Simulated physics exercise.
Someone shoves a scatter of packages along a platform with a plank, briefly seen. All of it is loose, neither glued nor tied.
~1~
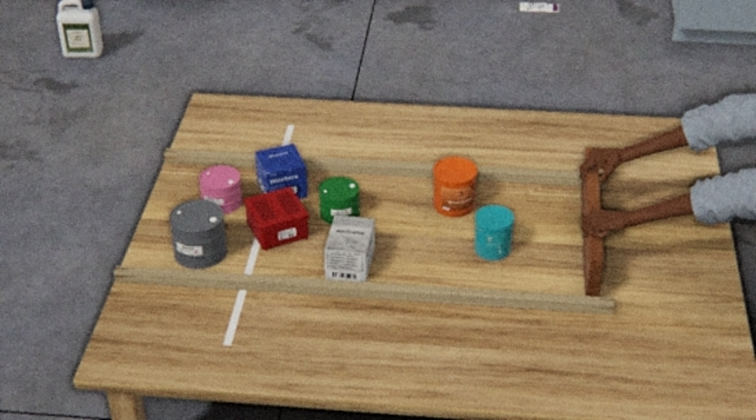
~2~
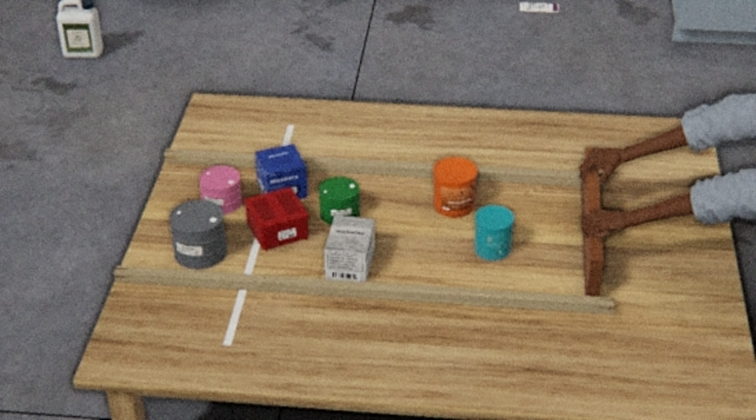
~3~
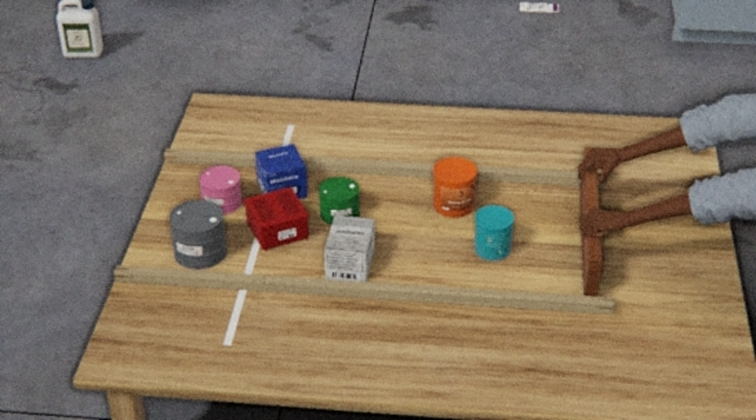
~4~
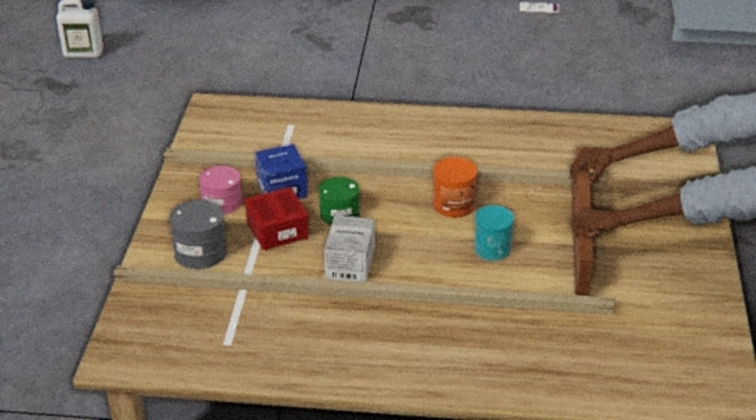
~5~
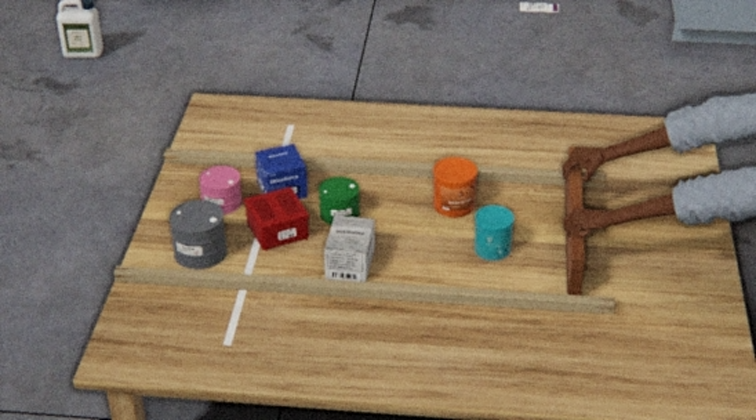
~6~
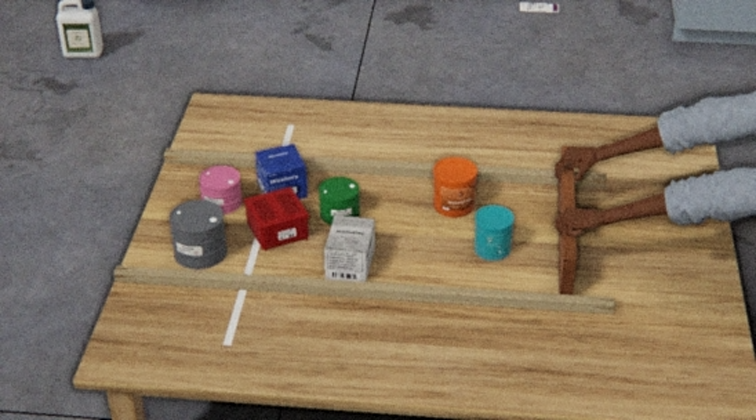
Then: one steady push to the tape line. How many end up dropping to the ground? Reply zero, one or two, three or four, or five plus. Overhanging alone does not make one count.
Zero.
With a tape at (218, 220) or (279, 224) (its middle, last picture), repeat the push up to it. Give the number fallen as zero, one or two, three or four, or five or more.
Going by the order asked, it's 1 or 2 and then not one.
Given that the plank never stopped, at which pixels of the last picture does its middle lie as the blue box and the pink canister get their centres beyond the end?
Near (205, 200) in the first case, near (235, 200) in the other.
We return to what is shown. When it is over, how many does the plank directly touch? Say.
3 touch it.
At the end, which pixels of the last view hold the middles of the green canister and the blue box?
Green canister: (224, 198); blue box: (211, 168).
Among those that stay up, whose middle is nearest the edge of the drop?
Foremost: The pink canister.
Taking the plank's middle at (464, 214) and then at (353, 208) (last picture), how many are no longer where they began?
First 2 and then 5.
Early on, none off yet; grey canister at rest near (199, 234); pink canister at rest near (221, 190); blue box at rest near (281, 175).
Finally, the number that fall off is zero.
